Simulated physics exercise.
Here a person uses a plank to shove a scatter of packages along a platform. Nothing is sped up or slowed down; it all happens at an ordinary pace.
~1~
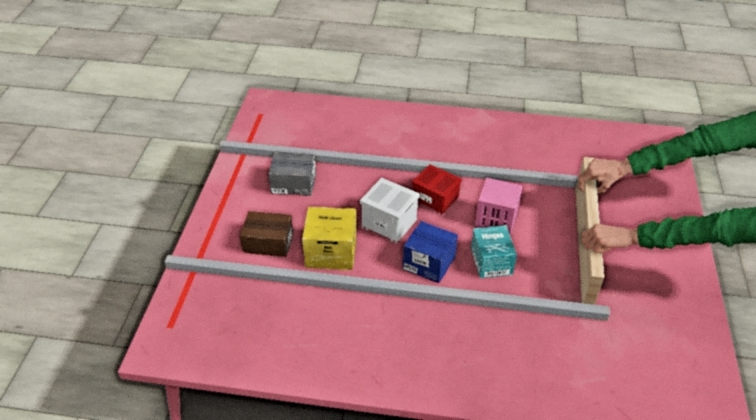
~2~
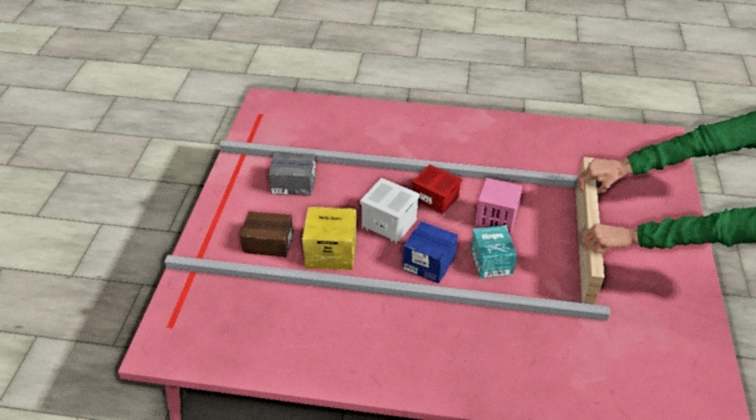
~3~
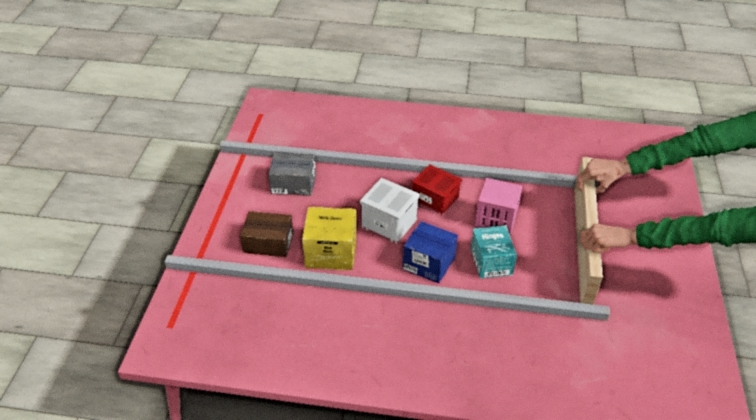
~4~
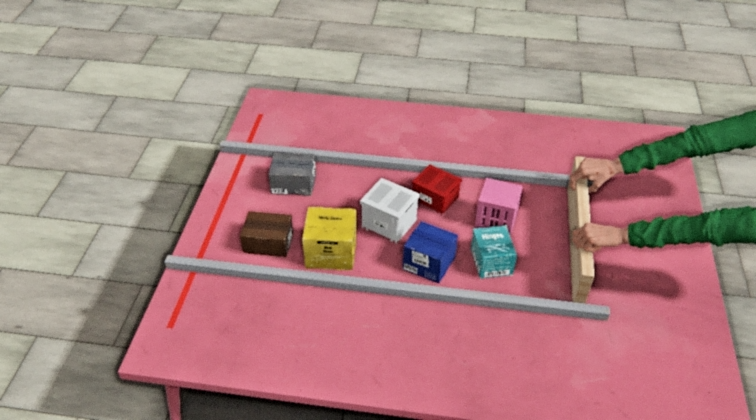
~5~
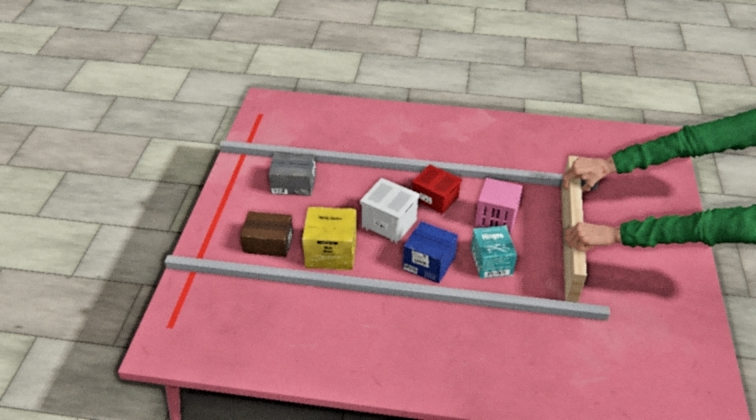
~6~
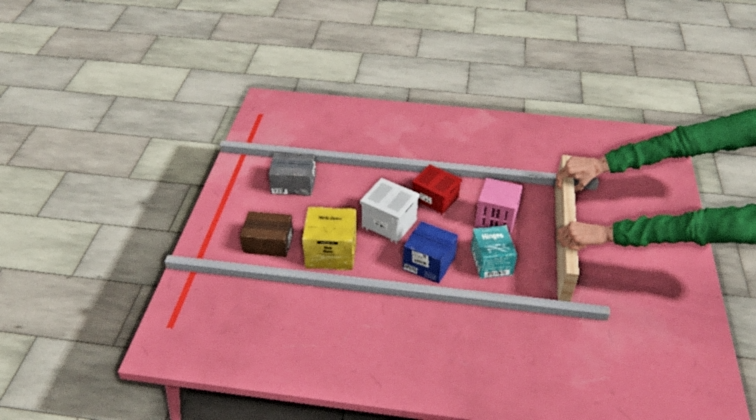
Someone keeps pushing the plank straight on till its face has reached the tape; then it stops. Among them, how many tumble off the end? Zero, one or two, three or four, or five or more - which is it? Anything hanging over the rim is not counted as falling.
The right band is five or more.
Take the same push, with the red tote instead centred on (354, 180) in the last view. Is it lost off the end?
It is safe.
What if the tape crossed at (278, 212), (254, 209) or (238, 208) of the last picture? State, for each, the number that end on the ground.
Those tries give 2, 2 and 5.
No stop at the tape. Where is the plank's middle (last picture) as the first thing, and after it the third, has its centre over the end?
Near (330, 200) and (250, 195).
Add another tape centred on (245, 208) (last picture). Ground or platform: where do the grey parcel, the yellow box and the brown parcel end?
Taking them in turn: Grey parcel ends up off it, yellow box ends up off it, brown parcel ends up off it.
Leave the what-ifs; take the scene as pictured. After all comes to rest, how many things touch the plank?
Contact count: 3.
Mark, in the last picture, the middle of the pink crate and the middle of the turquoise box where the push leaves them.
In the last picture they sit at about (207, 179) and about (194, 216).
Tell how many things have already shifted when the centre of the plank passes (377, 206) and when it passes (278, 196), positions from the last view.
The first count is 7, and then it's 8.
A little later, none off yet; brown parcel at rest near (267, 234); grey parcel at rest near (293, 174); yellow box shifted a little near (312, 237).
When it is over, the number that fall off is five or more; down, blue parcel, white tote, yellow box, grey parcel and brown parcel.
